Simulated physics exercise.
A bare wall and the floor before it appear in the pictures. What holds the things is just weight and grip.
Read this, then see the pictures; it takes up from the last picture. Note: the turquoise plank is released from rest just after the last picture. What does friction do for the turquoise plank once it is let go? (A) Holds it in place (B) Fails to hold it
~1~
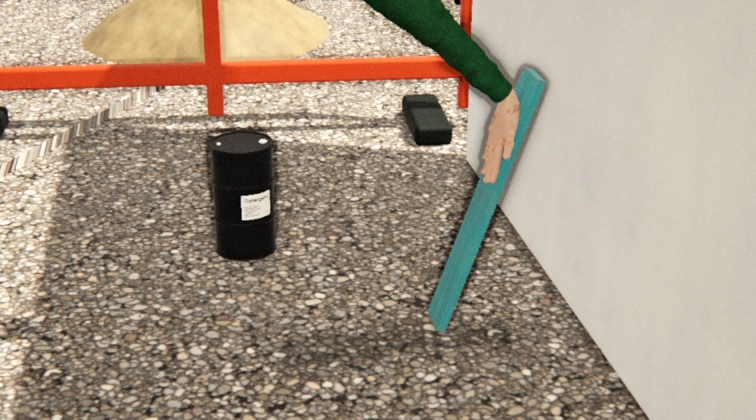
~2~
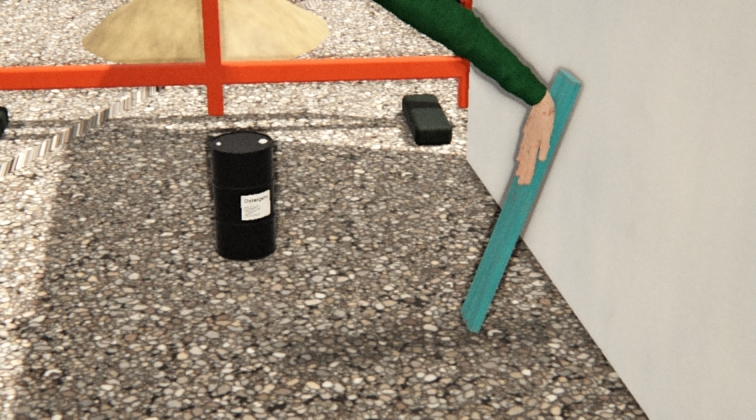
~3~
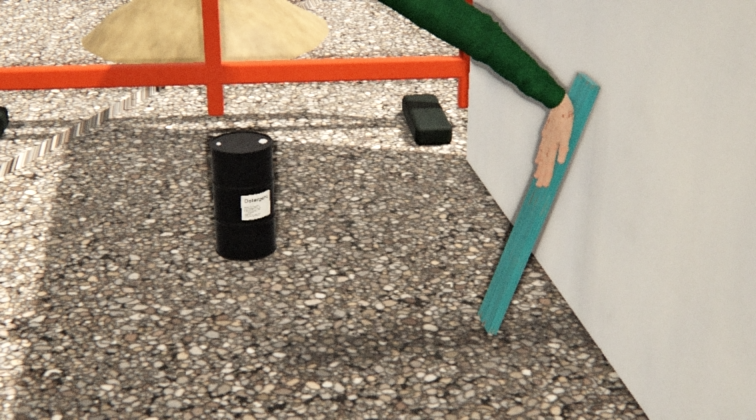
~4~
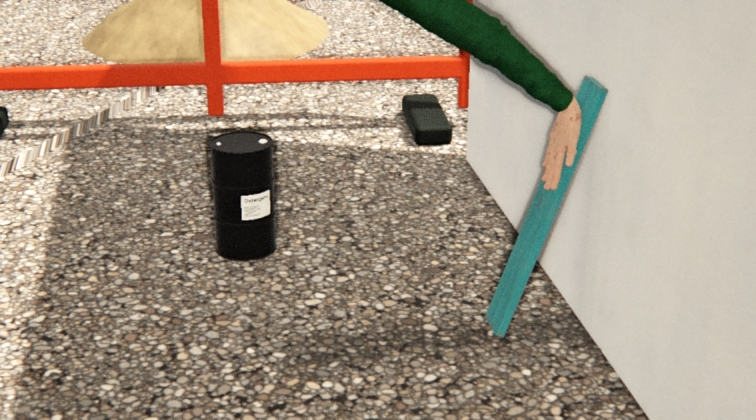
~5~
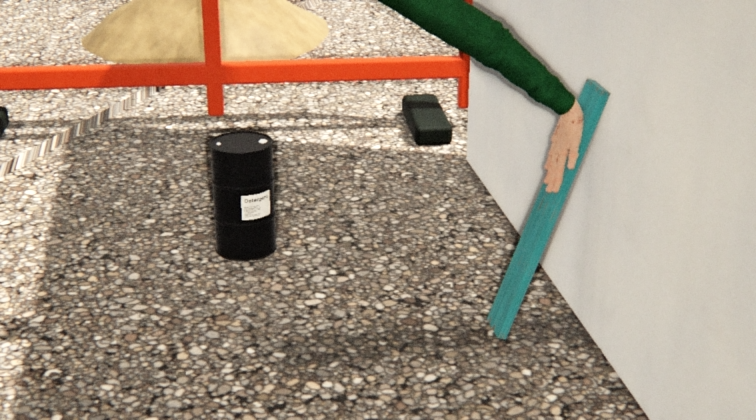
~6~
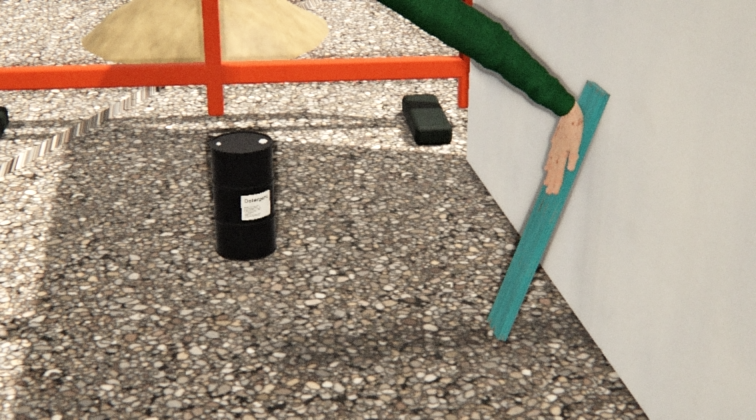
Answer: A.
Then, 0.60 s after the last picture, nothing has stirred.
Then, 1.20 s after the last picture, turquoise plank resting near (546, 214).
At rest, both in place. Seen from the same camera at the end, turquoise plank near (546, 214). The plank remains leaning.
